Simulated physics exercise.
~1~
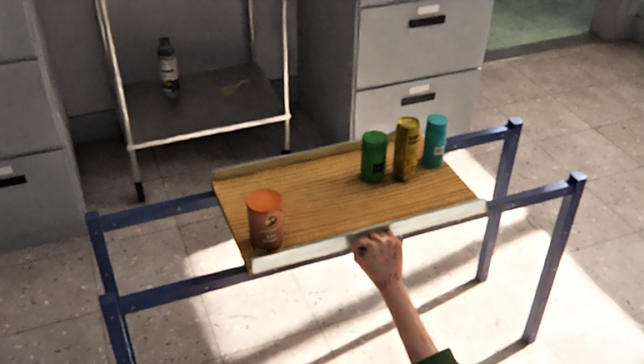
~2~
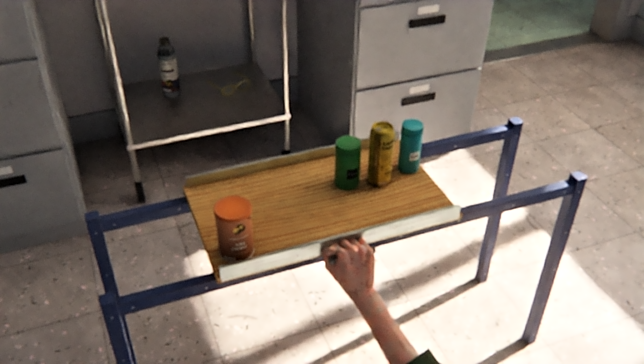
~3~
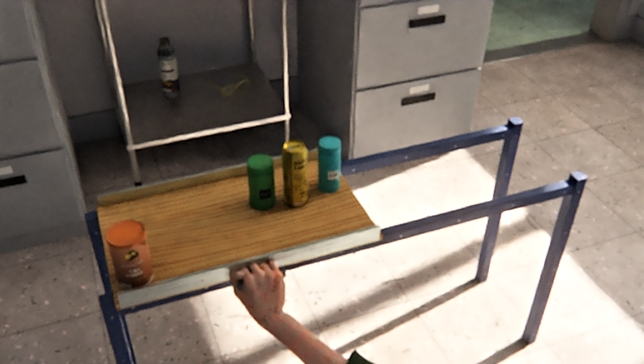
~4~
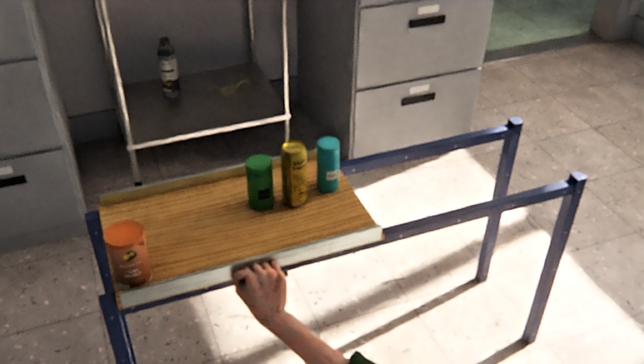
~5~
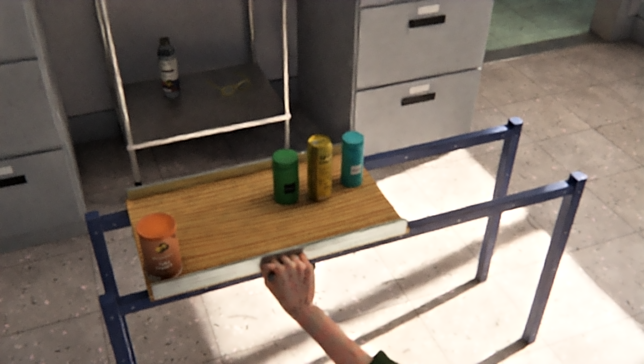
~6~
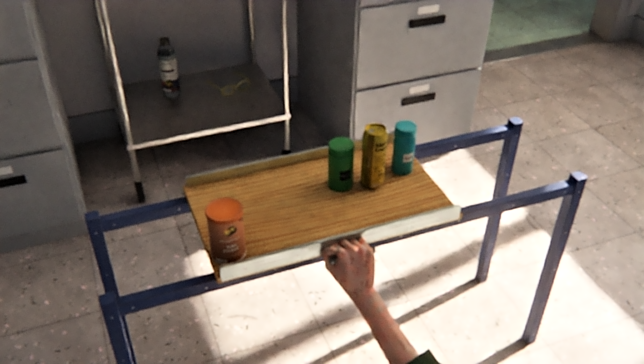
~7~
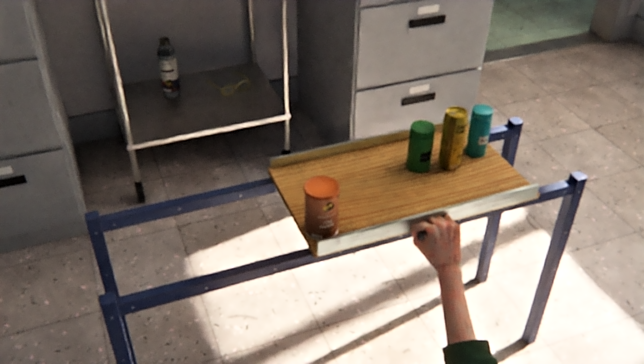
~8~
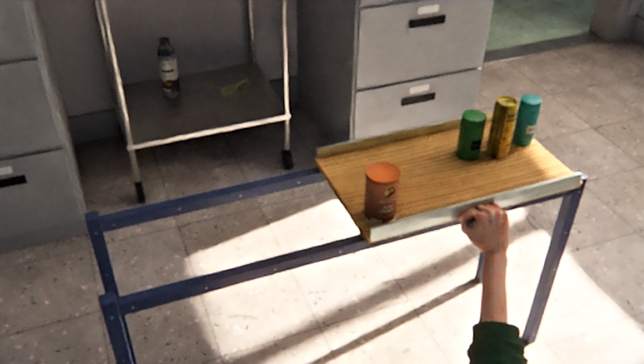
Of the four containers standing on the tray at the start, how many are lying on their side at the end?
None of them are. The turquoise shaker, green jar, yellow can and orange tin are all still standing upright on the tray.
